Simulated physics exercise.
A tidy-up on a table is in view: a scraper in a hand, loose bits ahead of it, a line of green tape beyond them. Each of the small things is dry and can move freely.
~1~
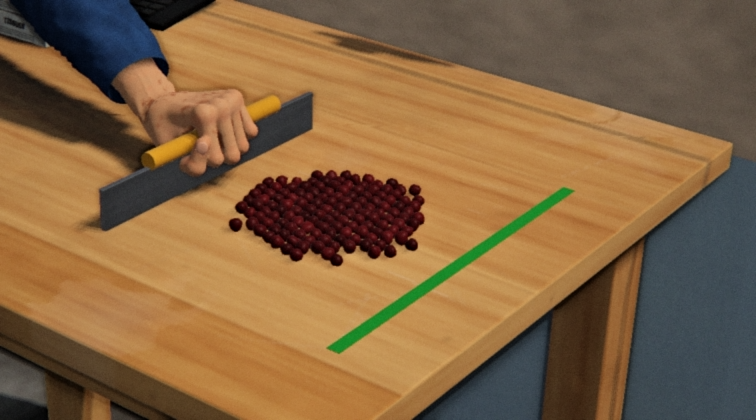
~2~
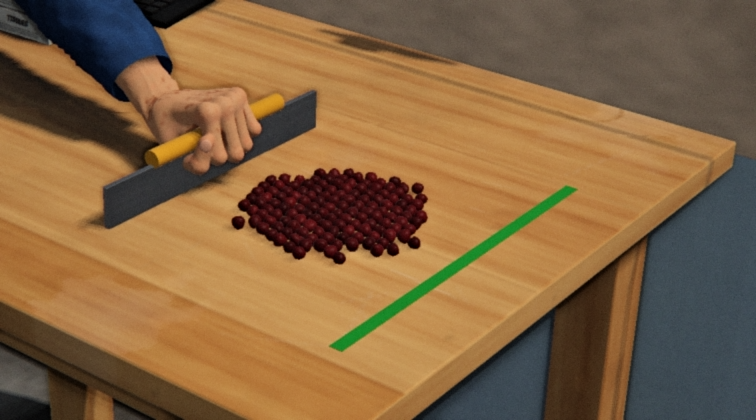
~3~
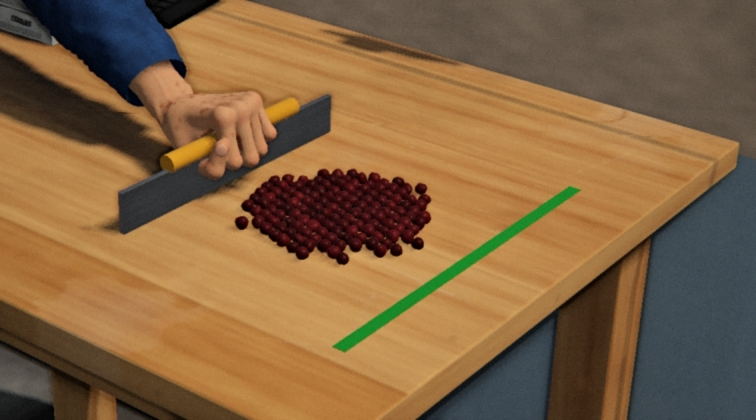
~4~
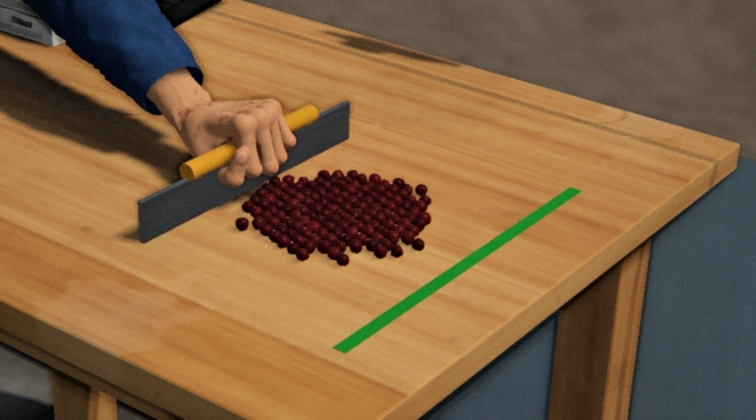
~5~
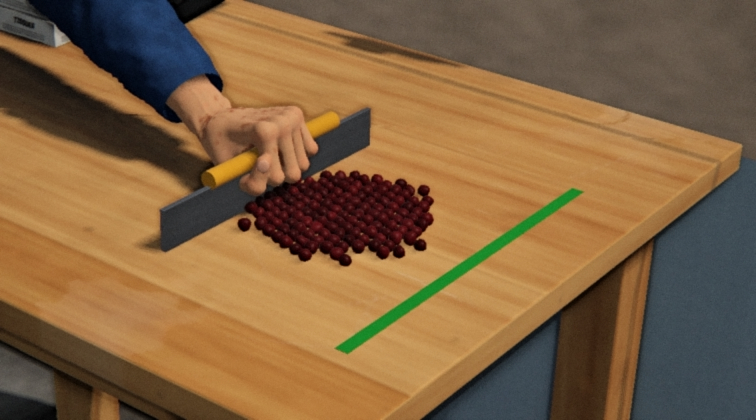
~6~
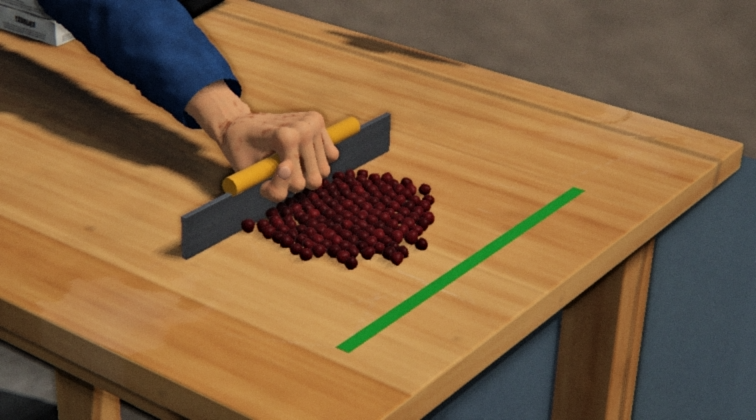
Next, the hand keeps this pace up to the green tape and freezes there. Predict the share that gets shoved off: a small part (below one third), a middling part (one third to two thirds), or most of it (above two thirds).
It will be a small part, below one third.
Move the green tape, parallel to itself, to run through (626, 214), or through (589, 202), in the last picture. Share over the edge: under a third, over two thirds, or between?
First try: Over two thirds; second try: In the middle band.
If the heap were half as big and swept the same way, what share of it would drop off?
Near 0 %.
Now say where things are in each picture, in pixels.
In the first frame, scraper at (118, 201), at rest; green tape at (559, 196), about a palm's width from the edge; edge at (536, 295); the heap at (334, 216), dried cherries.
In the second frame, scraper at (121, 199), at rest.
In the third frame, scraper at (136, 204); the heap at (340, 215).
In the fourth frame, scraper at (156, 213).
In the fifth frame, scraper at (178, 222); the heap at (343, 216), a stray few pushed along.
In the sixth frame, scraper at (199, 229); green tape at (570, 196); edge at (546, 294); the heap at (346, 216), about half pushed along.
Soon, scraper still moving, near (385, 193); heap all on the table, its front near (449, 300).
A while on, scraper stopped at the green tape; heap a small part over the edge.
Towards the end, scraper stopped at the green tape; heap about a quarter over the edge.
Finally, scraper stopped at the green tape; heap about a quarter over the edge.
